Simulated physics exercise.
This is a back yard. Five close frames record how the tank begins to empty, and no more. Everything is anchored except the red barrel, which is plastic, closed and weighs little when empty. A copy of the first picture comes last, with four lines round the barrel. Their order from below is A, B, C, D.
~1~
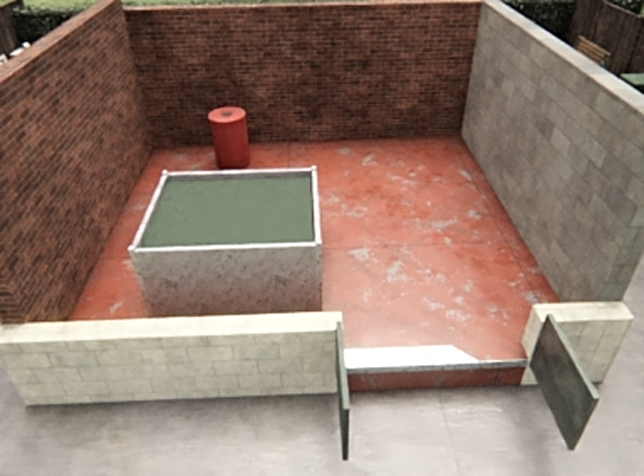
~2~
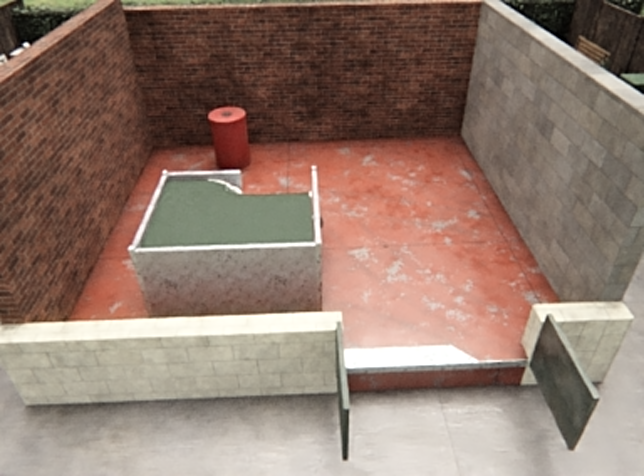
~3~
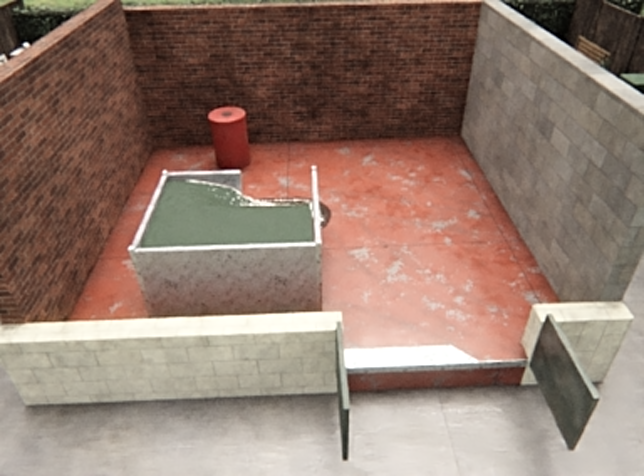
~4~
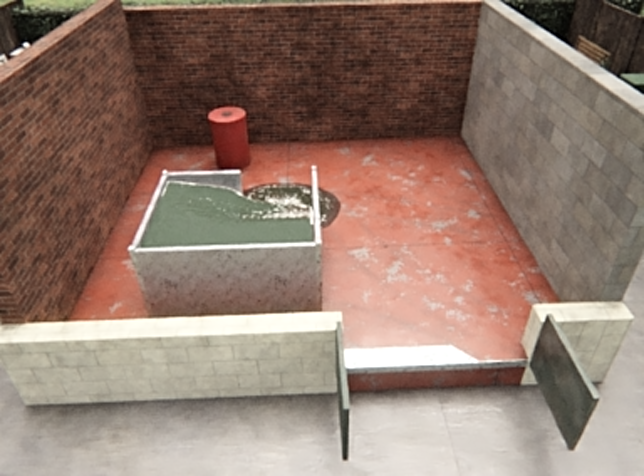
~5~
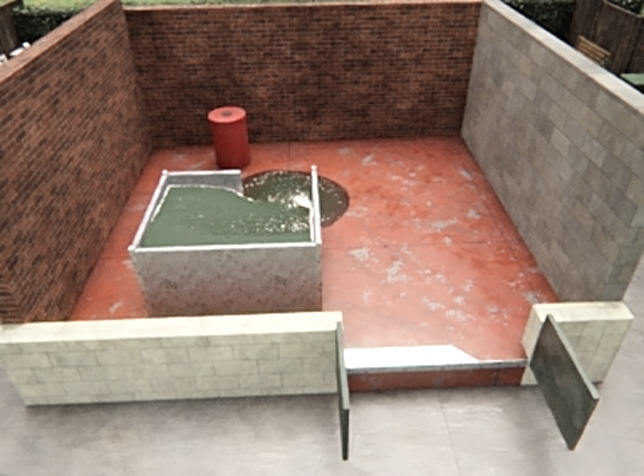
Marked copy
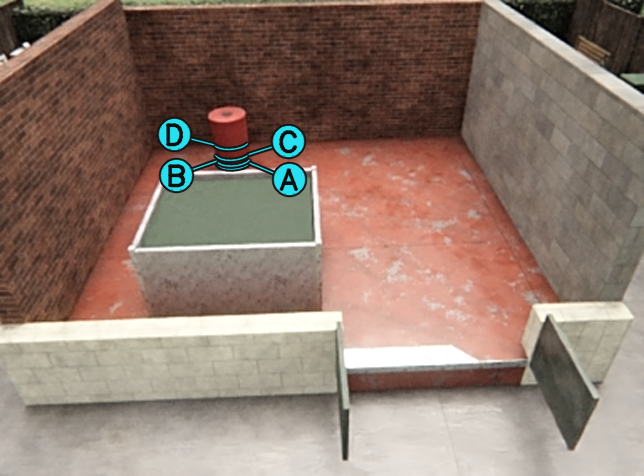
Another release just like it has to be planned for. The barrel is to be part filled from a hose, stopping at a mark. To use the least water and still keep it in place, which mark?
D will do.
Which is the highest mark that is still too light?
That would be C.
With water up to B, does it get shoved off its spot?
Yes, that goes wrong.
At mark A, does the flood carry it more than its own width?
Yes, it does.
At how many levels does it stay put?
One of the four.
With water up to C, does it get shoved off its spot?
Yes, it does.
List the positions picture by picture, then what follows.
In the first frame, lid of the red barrel at (227, 114); tank full, its middle at (235, 211); open gate at (437, 312).
In the second frame, water covers 2 % of the ground, mostly out of sight from here.
In the third frame, water covers 4 % of the ground, mostly out of sight from here.
In the fourth frame, water covers 7 % of the ground, mostly out of sight from here.
In the fifth frame, lid of the red barrel at (227, 114); water covers 10 % of the ground, mostly out of sight from here.
On the marked copy, A at (232, 169); B at (231, 166); C at (231, 160); D at (229, 149); from the bottom up A, B, C, D.
If A is chosen, it is pushed about 3 times its own width away.
If B is chosen, it is pushed about 3 times its own width away.
If C is chosen, it is pushed about twice its own width away.
If D is chosen, it does not move.
